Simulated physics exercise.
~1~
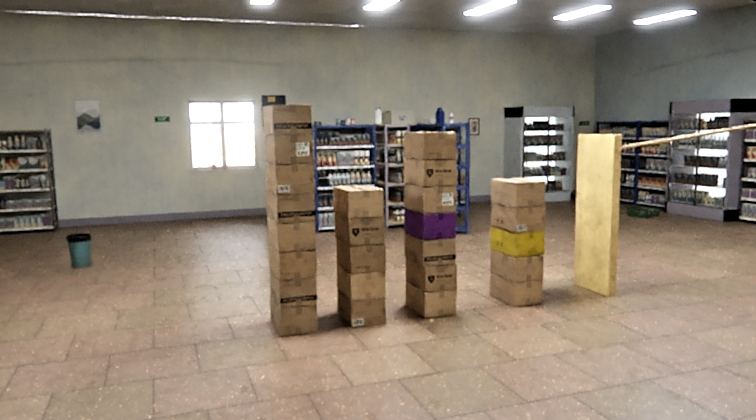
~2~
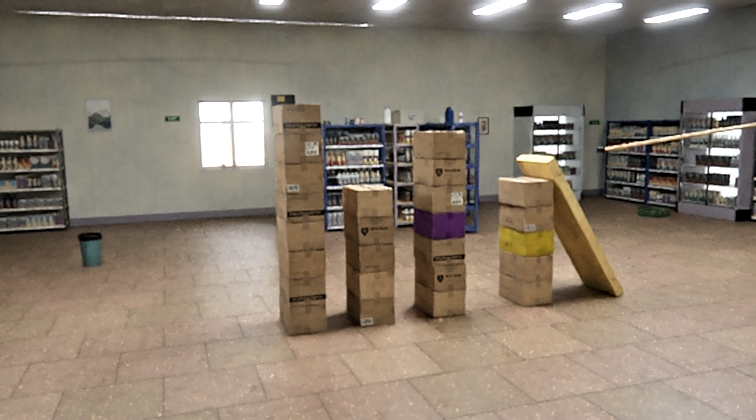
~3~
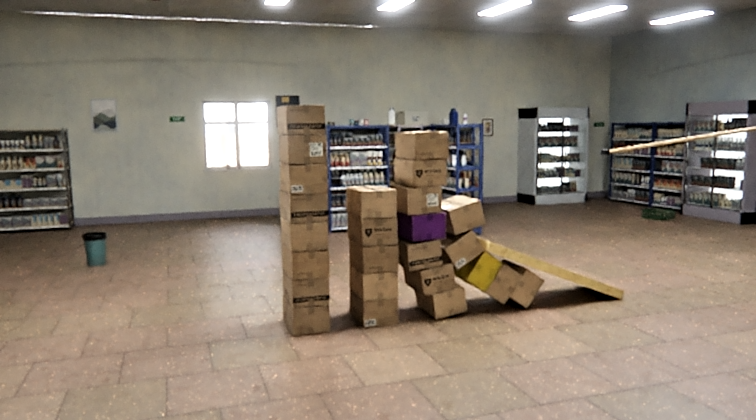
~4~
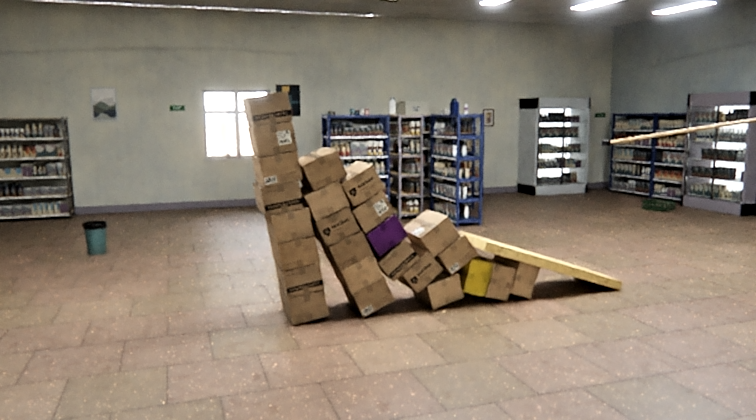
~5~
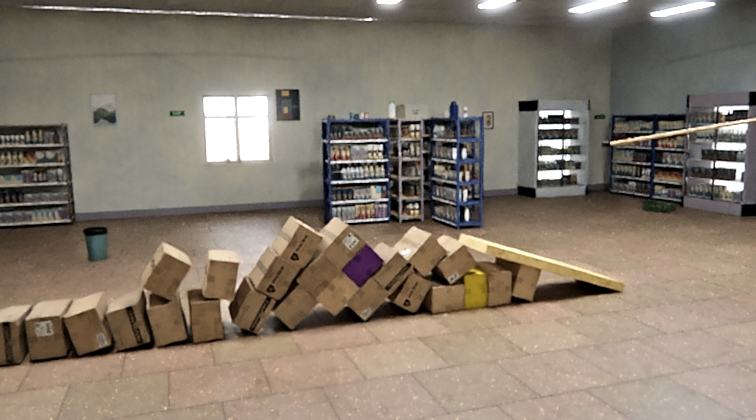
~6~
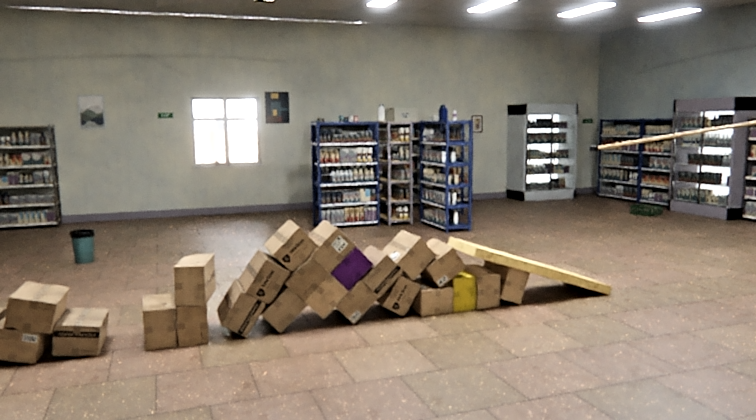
The footage shows a pole beside an upright board as it tips left into a row of four stacks of cardboard boxes, one with a yellow box and one with a purple; the stacks topple leftward in turn, leaving boxes strewn across the floor and the board resting aslant.
